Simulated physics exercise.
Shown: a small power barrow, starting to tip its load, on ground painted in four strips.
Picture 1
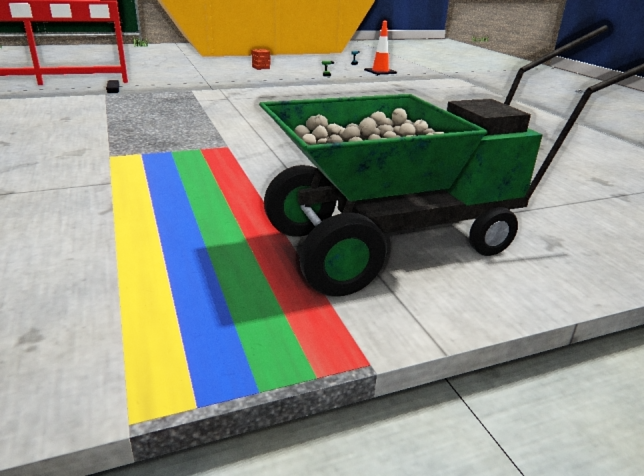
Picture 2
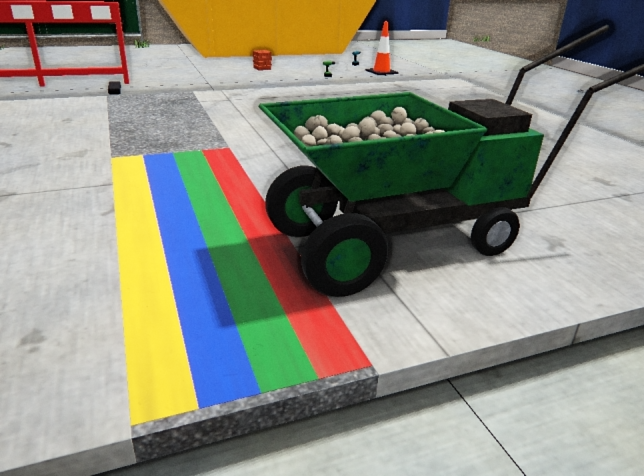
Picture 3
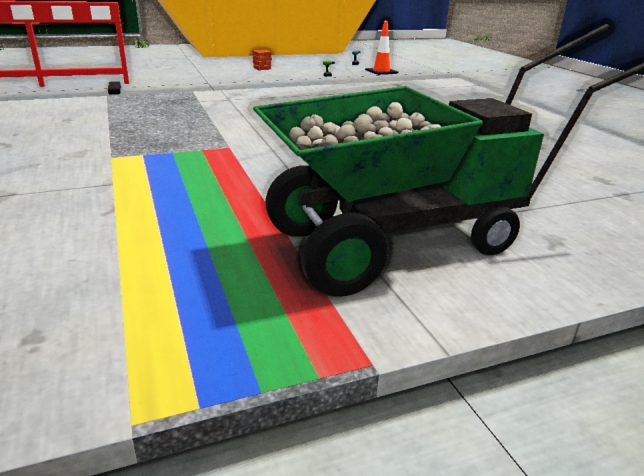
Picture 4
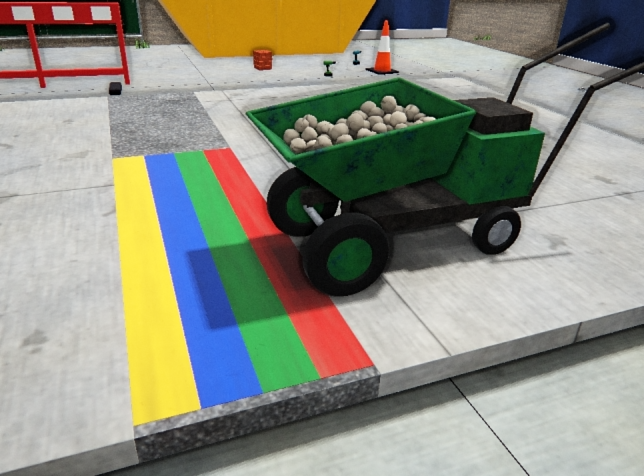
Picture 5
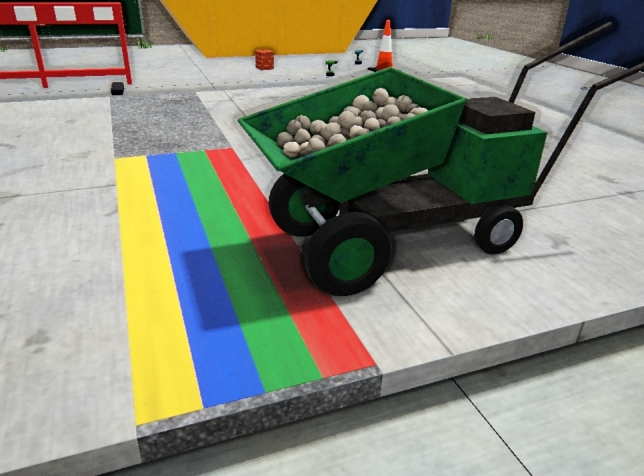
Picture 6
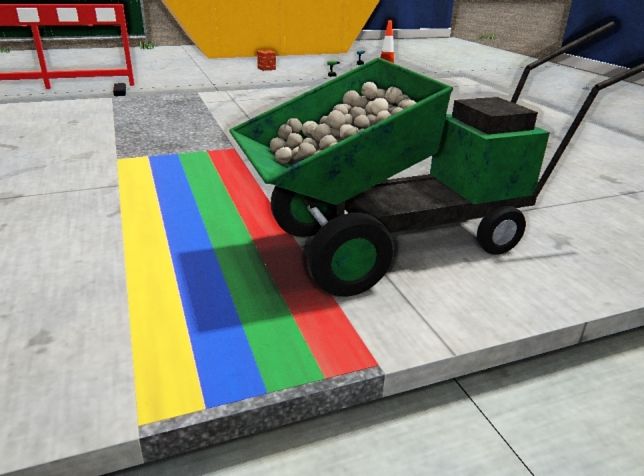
Green skip of a small power barrow tilting forward to the left, carrying rounded pebbles beside red, green, blue and yellow strips.
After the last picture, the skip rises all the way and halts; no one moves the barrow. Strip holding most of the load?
Yellow.
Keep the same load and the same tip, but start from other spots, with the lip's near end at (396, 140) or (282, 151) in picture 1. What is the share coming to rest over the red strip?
The first spot gives roughly 10 %; the second gives roughly 0 %.
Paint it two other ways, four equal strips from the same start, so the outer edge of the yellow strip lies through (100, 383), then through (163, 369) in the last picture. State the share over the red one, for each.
About 0 %, then 0 %.
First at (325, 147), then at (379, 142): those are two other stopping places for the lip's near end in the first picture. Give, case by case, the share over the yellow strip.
The first stop gives 30 per cent; the second gives 10 per cent.
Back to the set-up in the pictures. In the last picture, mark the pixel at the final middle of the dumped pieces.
Around (162, 282), give or take.
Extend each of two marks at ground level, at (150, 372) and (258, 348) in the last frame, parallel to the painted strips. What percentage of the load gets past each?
About 20 and 80 %.
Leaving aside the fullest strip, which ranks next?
The strip in second place is the blue one.
Soon, skip tipped steeply; all in the skip.
A while on, skip tipped right over; about a third in the skip; about a third over the blue strip; about a quarter over the yellow strip; a stray few off the paint.
Towards the end, skip tipped right over; about a quarter in the skip; about a quarter over the blue strip; about a third over the yellow strip; a small part off the paint.
Finally, skip tipped right over; about a quarter in the skip; none over the red strip; none over the green strip; about a quarter over the blue strip; about a third over the yellow strip; a small part off the paint.
